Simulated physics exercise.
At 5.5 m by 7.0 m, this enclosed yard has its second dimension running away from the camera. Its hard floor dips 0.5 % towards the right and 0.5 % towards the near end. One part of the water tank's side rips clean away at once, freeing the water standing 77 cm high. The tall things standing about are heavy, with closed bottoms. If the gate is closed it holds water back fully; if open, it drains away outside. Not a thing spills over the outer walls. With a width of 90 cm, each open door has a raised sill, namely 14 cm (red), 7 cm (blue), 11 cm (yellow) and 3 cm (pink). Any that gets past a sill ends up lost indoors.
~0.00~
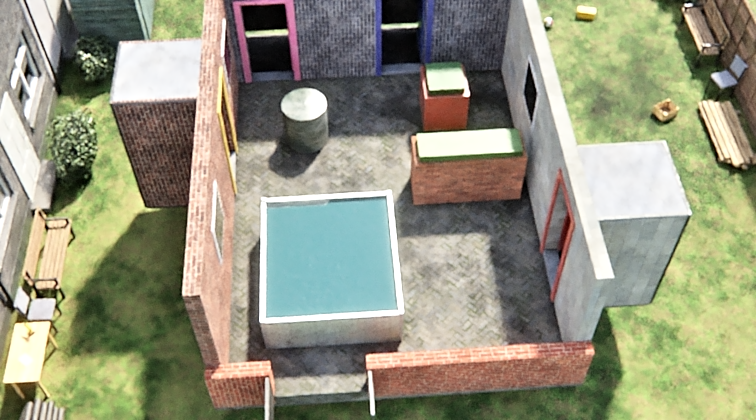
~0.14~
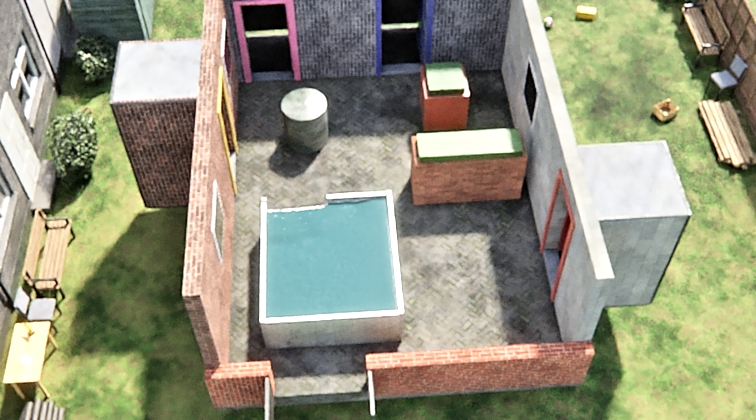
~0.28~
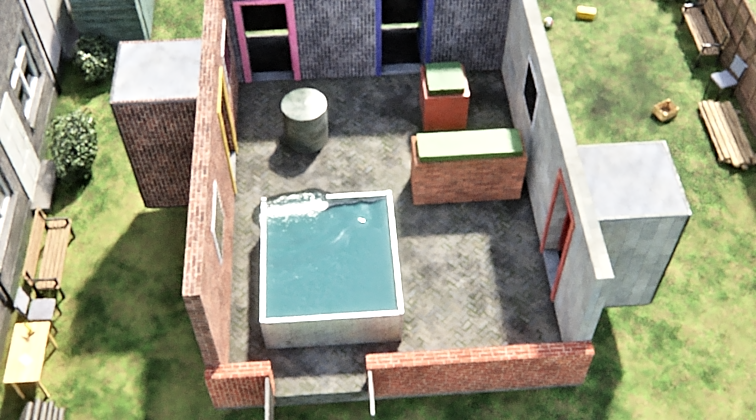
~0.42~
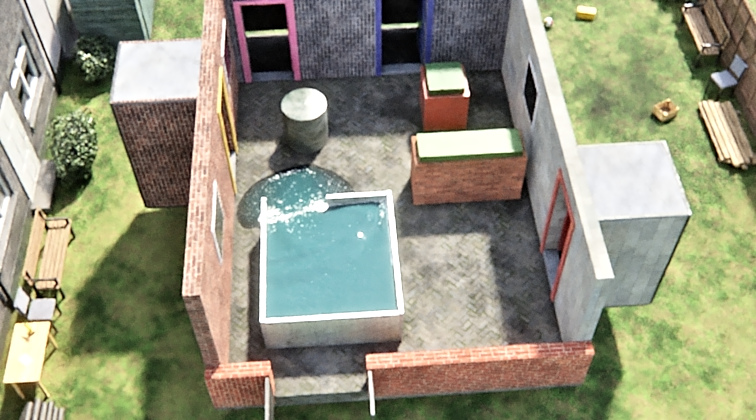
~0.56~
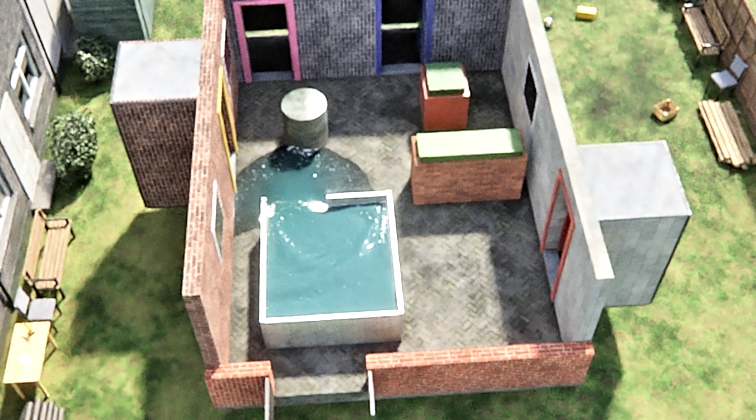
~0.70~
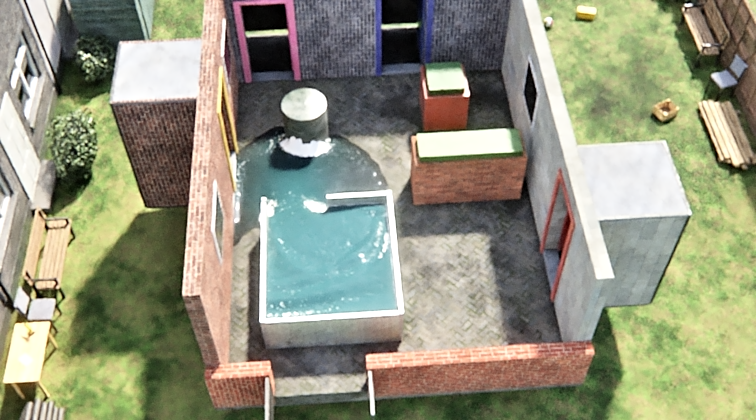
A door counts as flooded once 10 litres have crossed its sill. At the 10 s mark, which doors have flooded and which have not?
The red door has not; the blue door has flooded; the yellow door has flooded; the pink door has flooded.
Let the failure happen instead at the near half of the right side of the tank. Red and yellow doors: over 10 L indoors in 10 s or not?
Against the limit, the red door exceeds it and the yellow door stays within it.
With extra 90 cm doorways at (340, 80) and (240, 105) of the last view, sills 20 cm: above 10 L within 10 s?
Check, in order - pass / fail.
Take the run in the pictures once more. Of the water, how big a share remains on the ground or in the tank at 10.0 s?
About 68 per cent.
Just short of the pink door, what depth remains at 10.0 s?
Roughly 10.0 cm.
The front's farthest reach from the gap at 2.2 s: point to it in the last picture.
Location: Approx. (471, 76) in the last view.
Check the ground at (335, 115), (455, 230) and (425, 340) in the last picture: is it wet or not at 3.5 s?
First spot submerged, second not yet wet, third not yet wet.
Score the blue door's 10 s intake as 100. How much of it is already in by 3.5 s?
About 40 per cent.
After 1.4 s water covers 30 % of the floor and is deepest (44 cm) near (293, 222); red door not reached, blue door not reached, yellow door 25 cm at the sill, 11 L in, pink door 4 cm at the sill, 5 L in.
After 2.2 s water covers 40 % of the floor and is deepest (50 cm) near (239, 87); red door not reached, blue door 15 cm at the sill, 8 L in, yellow door 22 cm at the sill, 61 L in, pink door 28 cm at the sill, 100 L in.
After 3.5 s water covers 55 % of the floor and is deepest (30 cm) near (239, 87); red door not reached, blue door 19 cm at the sill, 88 L in, yellow door 20 cm at the sill, 110 L in, pink door 24 cm at the sill, 399 L in.
After 6.0 s water covers 60 % of the floor and is deepest (20 cm) near (239, 87); red door 2 cm at the sill, 0 L in, blue door 13 cm at the sill, 165 L in, yellow door 15 cm at the sill, 164 L in, pink door 18 cm at the sill, 694 L in.
After 10.0 s water covers 80 % of the floor and is deepest (17 cm) near (507, 165); red door 2 cm at the sill, 0 L in, blue door 11 cm at the sill, 229 L in, yellow door 13 cm at the sill, 180 L in, pink door 10 cm at the sill, 887 L in.
